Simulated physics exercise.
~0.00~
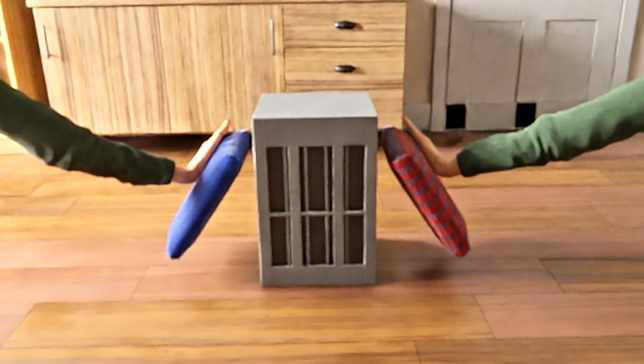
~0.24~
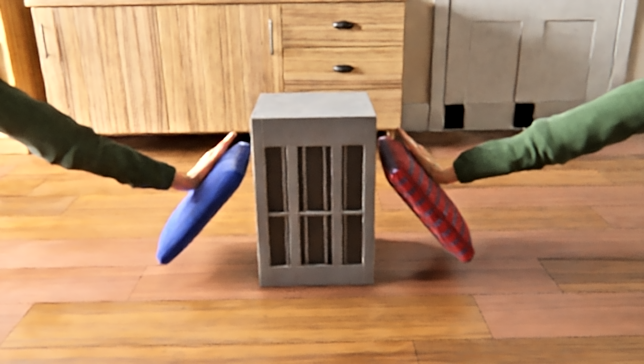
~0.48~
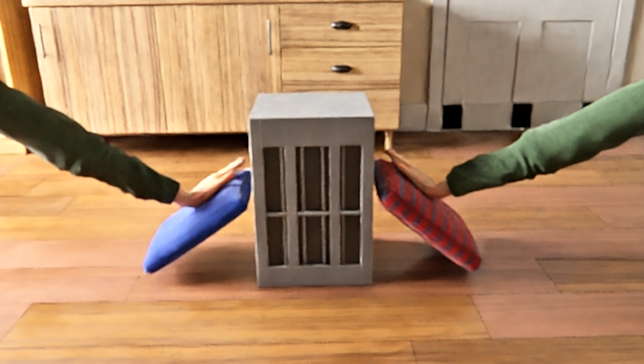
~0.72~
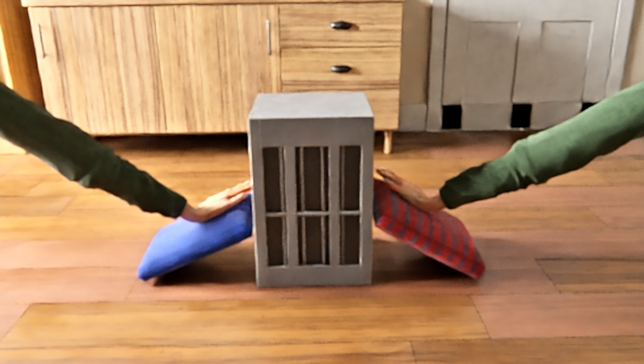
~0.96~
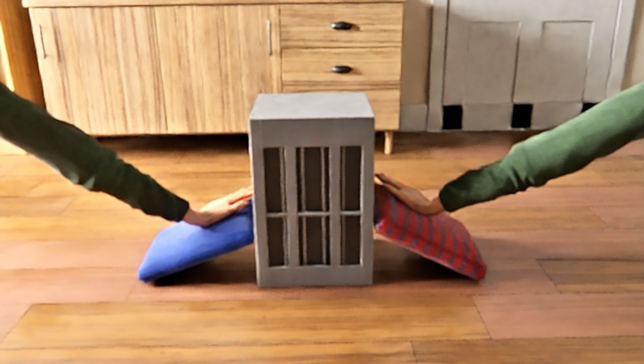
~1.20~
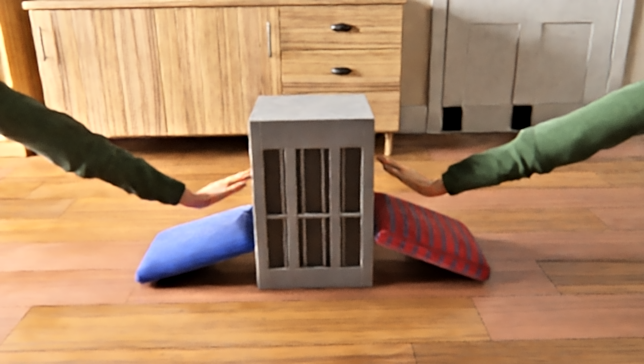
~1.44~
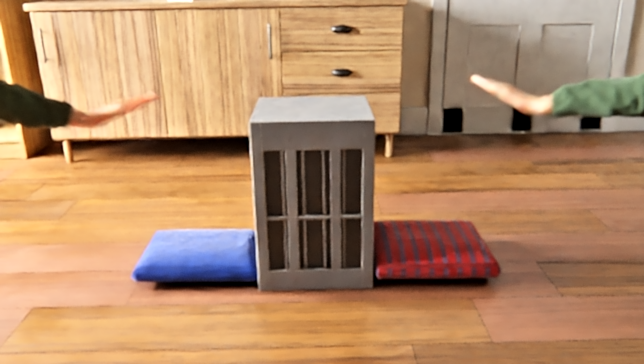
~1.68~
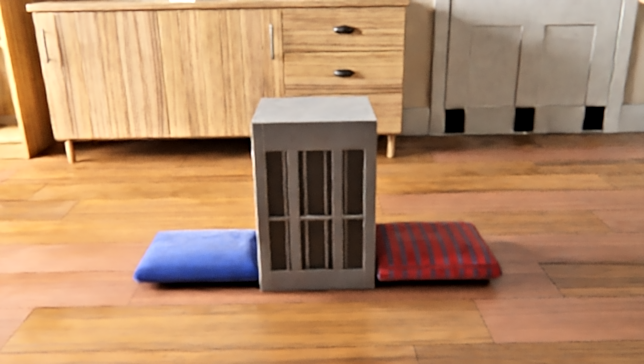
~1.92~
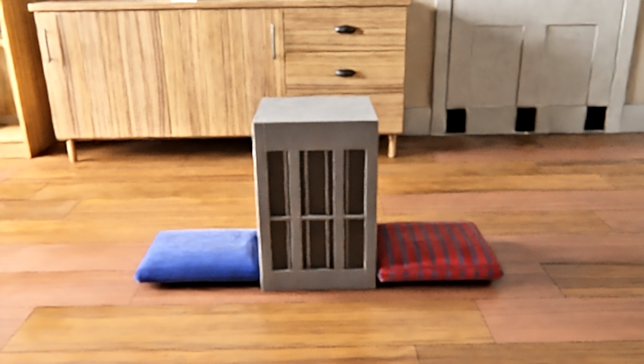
A blue soft bag and a red patterned cushion lean against opposite sides of a grey crate on a wooden floor, seen from the front by a slightly swaying camera, with wooden cabinets behind. The blue bag is on the left and the red cushion on the right, each held by a hand in a green sleeve. The hands lower them until both rest at a slant against the crate. Then the hands let go and draw back, and the bag and cushion slump down on either side. Both end lying flat on the floor, with the crate still upright between them.
